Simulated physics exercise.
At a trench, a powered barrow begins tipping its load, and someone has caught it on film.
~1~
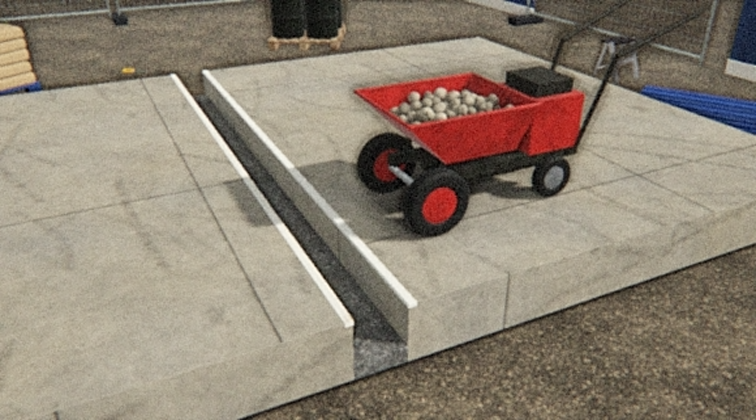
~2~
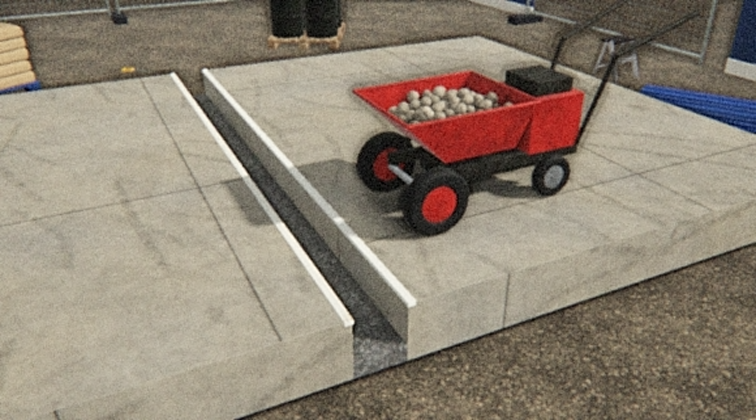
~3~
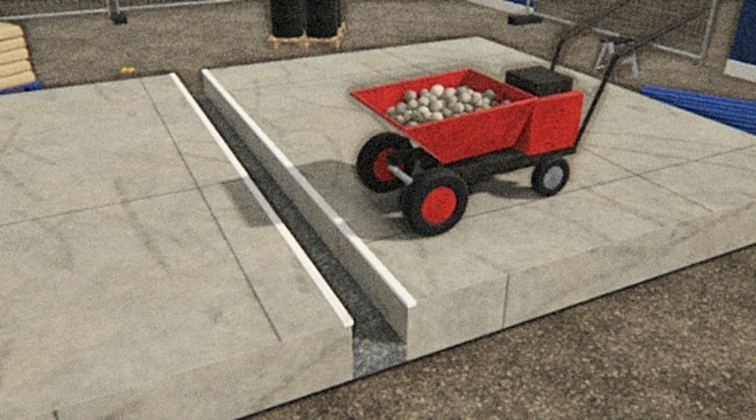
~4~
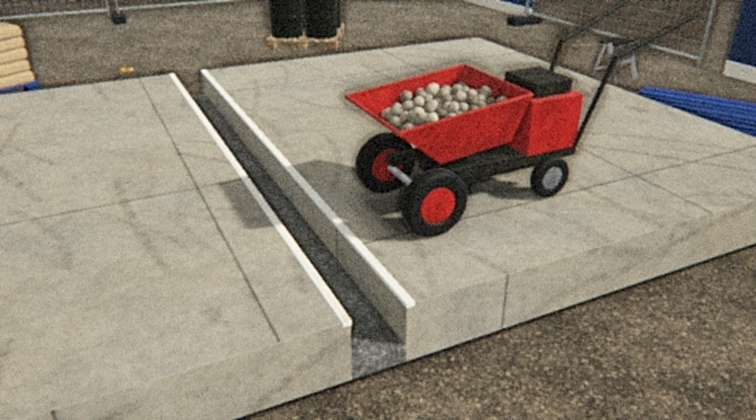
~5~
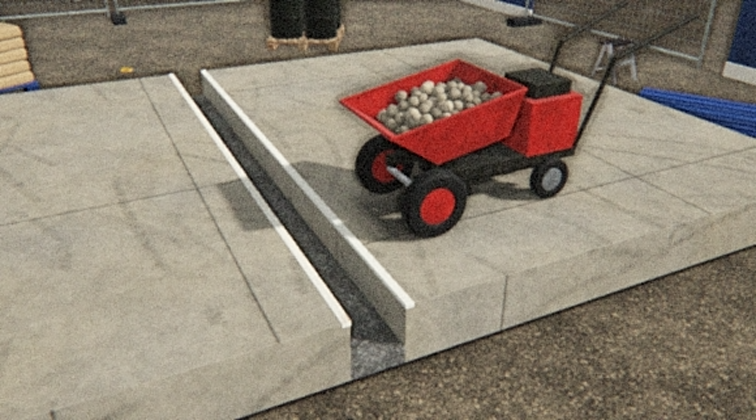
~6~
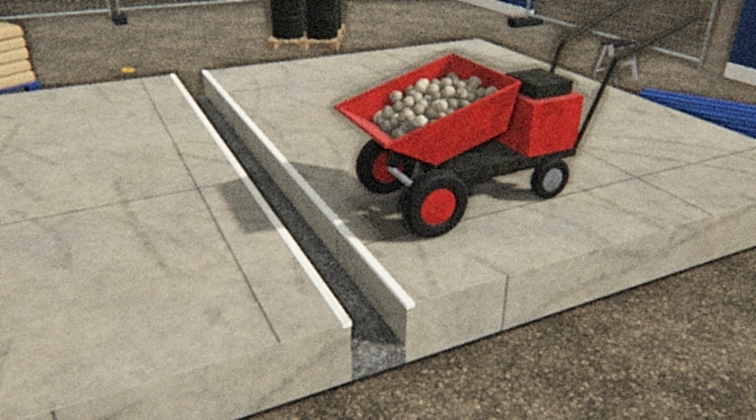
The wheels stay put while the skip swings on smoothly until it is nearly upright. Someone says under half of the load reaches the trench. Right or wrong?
Wrong, over half reaches it.
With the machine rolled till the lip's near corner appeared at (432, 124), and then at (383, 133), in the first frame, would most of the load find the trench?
Stop 1: Beyond half. Stop 2: Short of half.
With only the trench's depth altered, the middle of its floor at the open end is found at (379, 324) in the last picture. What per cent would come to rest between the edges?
It comes out near 50 percent.
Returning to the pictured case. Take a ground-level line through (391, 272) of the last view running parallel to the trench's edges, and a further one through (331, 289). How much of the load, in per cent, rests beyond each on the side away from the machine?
The first comes to 100 %, the second to 20 %.
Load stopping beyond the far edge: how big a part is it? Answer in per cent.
That share comes out near 25 in a hundred.
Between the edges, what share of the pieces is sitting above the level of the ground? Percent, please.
Roughly 0 percent of them.
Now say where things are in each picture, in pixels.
The first picture shows lip of the skip at (410, 128), level; top of the load at (455, 104), river pebbles; first edge of the trench at (386, 273); far edge at (326, 289), the trench under half as wide as the skip, and about as deep as wide.
The second picture shows lip of the skip at (408, 128), level; top of the load at (454, 103).
The third picture shows lip of the skip at (405, 130), tipped barely; top of the load at (452, 102).
The fourth picture shows lip of the skip at (399, 134), tipped a little; top of the load at (460, 99).
The fifth picture shows lip of the skip at (393, 140), tipped a little; top of the load at (455, 96).
The sixth picture shows lip of the skip at (387, 146), tipped clearly; top of the load at (458, 95); first edge of the trench at (384, 274); far edge at (324, 290).
Soon after the last picture, skip tipped steeply; all in the skip.
A little later, skip tipped right over; about two thirds in the skip; about a quarter in or heaped over the trench; a small part beyond it; a stray few falling.
Later still, skip tipped right over; most in or heaped over the trench; about a quarter beyond it.
At rest, skip tipped right over; most in or heaped over the trench; about a quarter beyond it.
